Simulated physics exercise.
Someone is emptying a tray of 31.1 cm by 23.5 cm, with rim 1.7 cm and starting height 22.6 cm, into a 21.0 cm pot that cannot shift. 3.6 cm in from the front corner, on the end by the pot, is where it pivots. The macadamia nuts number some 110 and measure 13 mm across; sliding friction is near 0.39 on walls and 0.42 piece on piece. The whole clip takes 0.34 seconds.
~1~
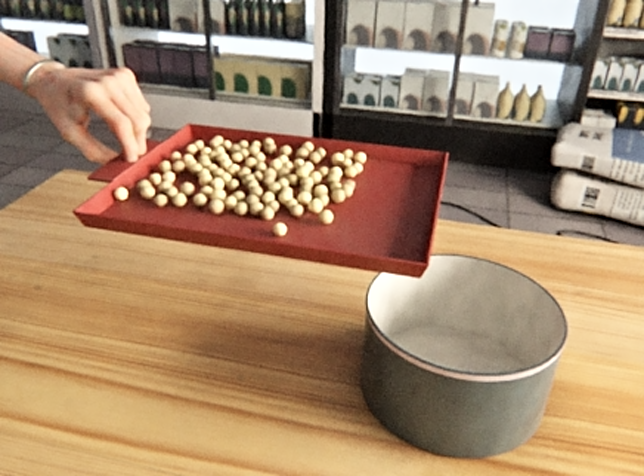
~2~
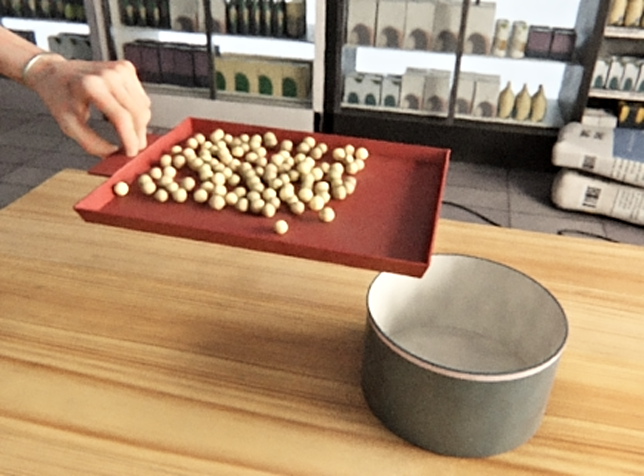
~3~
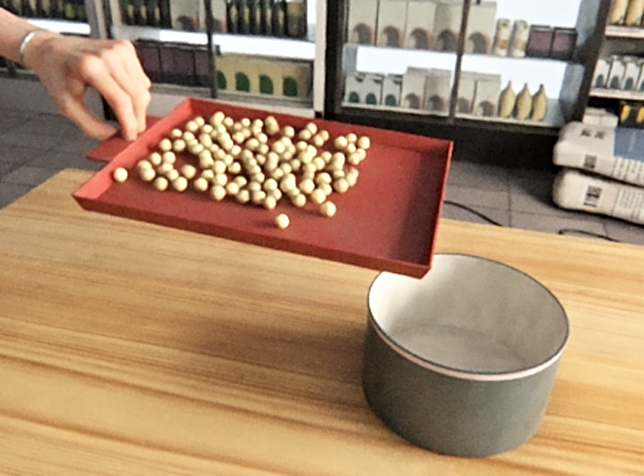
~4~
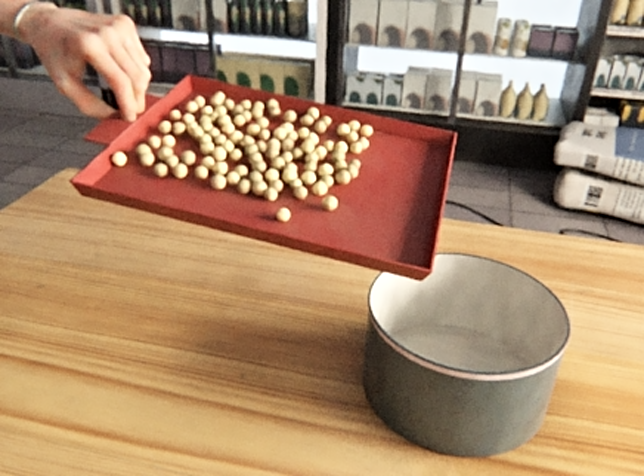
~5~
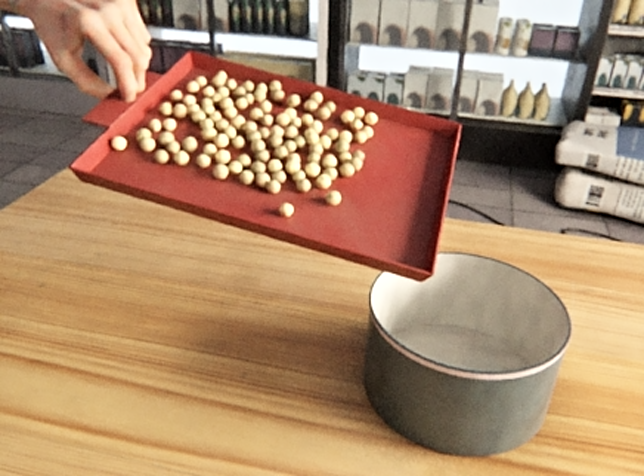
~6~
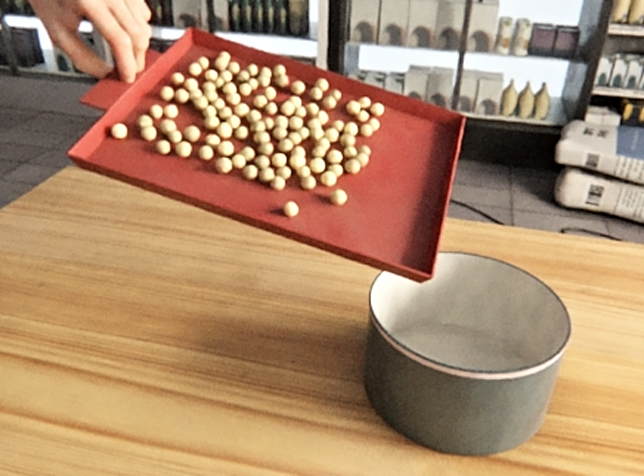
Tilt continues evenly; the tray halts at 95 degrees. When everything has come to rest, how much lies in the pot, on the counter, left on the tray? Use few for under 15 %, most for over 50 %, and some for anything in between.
Pot: Few, counter: Most, tray: Few.
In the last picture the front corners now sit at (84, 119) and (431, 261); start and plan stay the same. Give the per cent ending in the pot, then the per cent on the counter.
Final per cent - pot 80, counter 20.
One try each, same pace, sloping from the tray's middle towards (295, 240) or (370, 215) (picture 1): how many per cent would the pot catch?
First try: Around 0 percent; second try: Around 65 percent.
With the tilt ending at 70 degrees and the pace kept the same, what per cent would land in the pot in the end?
0 per cent.
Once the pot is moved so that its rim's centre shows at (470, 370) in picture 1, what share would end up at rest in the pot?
With the pot there, close to 95 per cent.
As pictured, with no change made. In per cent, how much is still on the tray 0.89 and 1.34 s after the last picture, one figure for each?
I'd say roughly 50, then roughly 0.
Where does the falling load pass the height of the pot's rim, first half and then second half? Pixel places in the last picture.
Near (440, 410) at first, near (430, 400) afterwards.
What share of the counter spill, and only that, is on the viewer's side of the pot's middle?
Some 100 per cent.
Then, 0.54 s after the last picture, tilt 55 degrees; the tray holds 70 %, the pot 0 %.
Then, 0.89 s after the last picture, tilt 79 degrees; the tray holds 50 %, the pot 0 %.
Then, 1.34 s after the last picture, tilt 95 degrees; the tray holds 0 %, the pot 0 %.
In the end, pot 0 %, counter 100 %, tray 0 %.
